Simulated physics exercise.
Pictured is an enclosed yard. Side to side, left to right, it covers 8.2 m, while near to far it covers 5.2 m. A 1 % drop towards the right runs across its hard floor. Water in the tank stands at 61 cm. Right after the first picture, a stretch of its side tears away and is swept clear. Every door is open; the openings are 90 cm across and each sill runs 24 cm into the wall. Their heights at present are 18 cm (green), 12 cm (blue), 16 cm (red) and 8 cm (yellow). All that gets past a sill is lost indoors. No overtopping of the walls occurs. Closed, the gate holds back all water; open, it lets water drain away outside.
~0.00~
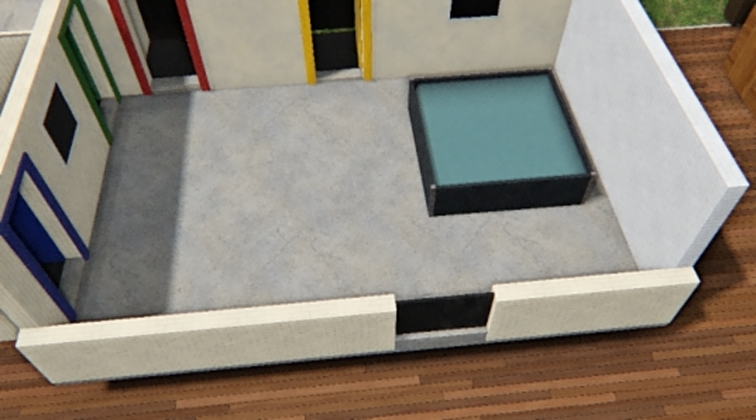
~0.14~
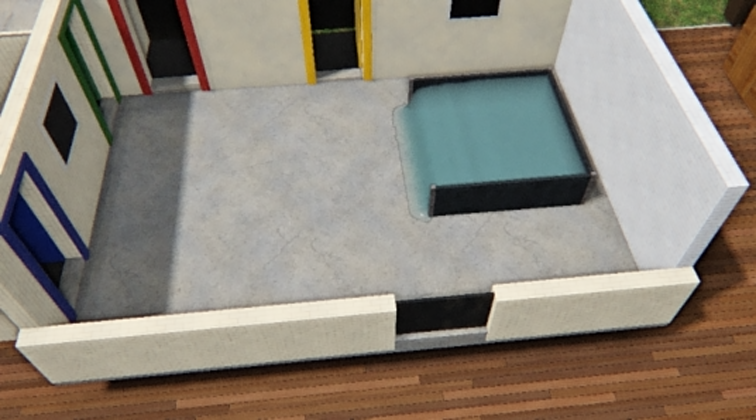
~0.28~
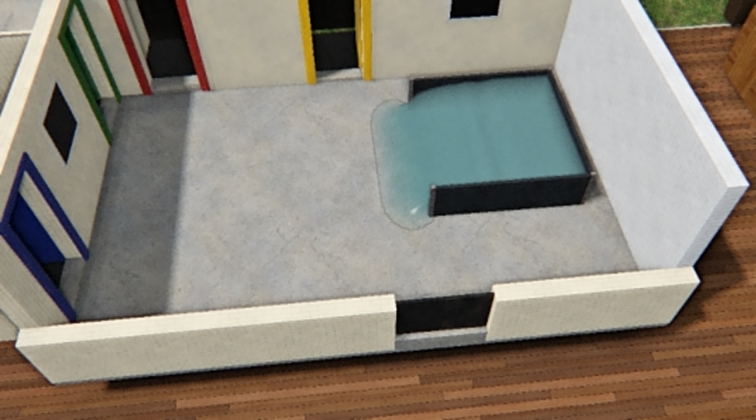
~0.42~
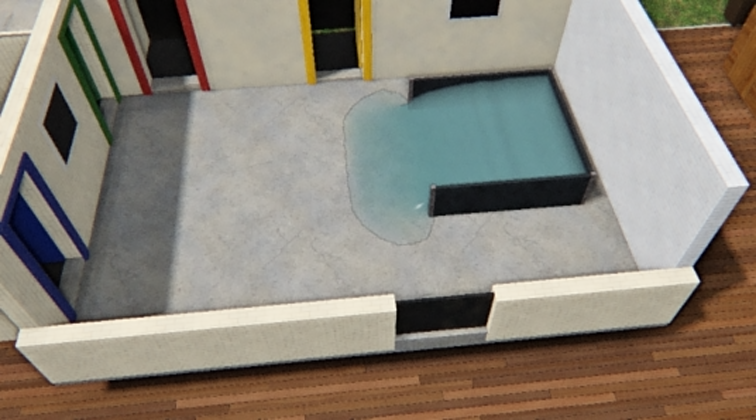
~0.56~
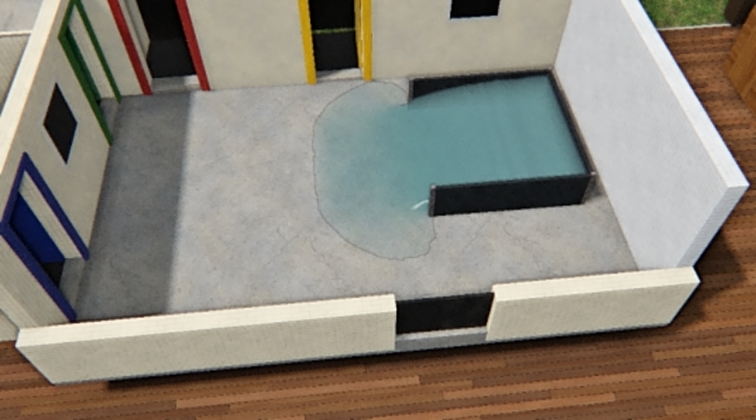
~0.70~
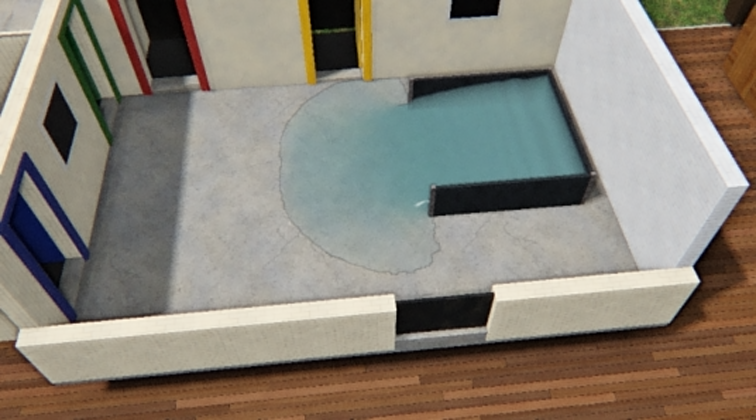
We see a walled yard with blue, green, red and yellow doorways and a dark tank of still water; the tank's left side opens, and water pours out, spreading leftward across the grey floor in a widening, rounded sheet.
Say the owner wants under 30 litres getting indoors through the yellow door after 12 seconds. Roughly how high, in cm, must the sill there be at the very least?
At the very least some 8.5 cm.
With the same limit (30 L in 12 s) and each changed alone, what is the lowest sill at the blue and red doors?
About 17 cm at blue and 16 cm at red.
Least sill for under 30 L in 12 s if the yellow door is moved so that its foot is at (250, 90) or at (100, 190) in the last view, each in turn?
Around 9.0 and 18 cm respectively.
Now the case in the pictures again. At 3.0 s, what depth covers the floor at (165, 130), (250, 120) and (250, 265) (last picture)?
Going through the spots in order gives 8, 6 and 5 centimetres.
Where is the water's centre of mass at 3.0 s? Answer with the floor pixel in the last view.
Roughly (309, 174).
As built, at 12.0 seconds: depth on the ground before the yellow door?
Depth: Near 7.0 cm.
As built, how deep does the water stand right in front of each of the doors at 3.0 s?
Centimetres: Green = 34, blue = 19, red = 12, yellow = 11.
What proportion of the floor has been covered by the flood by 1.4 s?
Wet share: Near 45 %.
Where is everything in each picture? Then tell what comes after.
The first frame shows still water, 61 cm deep, in the tank at (495, 128); the yellow door at (337, 37) is dry.
In the second frame, water pours out at (422, 151) and has run 0.2 m, to (417, 213); about 8 cm deep outside, 61 cm at the back.
In the third frame, water pours out at (422, 152) and has run 0.7 m, to (389, 209); about 11 cm deep outside, 61 cm at the back.
In the fourth frame, the front is at (351, 167), 1.2 m from the gap at (422, 153); 3.2 m2 of floor is wet, 61 cm left at the back.
In the fifth frame, water pours out at (422, 153) and has run 1.7 m, to (320, 189); about 8 cm deep outside, 61 cm at the back.
In the sixth frame, the front is at (287, 191), 2.3 m from the gap at (422, 153); 7.3 m2 of floor is wet, 60 cm left at the back; the yellow door at (337, 37), 2.4 m from the gap, is still 0.2 m from the nearest water.
After 1.4 s water covers 45 % of the floor, deepest (25 cm) near (411, 184); 12 cm at the yellow door, 0 litres in over its 8 cm sill.
After 3.0 s water covers 70 % of the floor, deepest (38 cm) near (67, 354); 11 cm at the yellow door, 17 litres in over its 8 cm sill.
After 12.0 s water covers 95 % of the floor, deepest (22 cm) near (583, 147); 7 cm at the yellow door, 33 litres in over its 8 cm sill.
At the yellow door as built, the water arrived by 0.8 s and peaked near 13 cm at 2.2 s.
With a sill of 7 cm, 53 litres would have come in within the 12 s; with 10 cm, 14 litres. So under 30 litres takes about 8.5 cm.
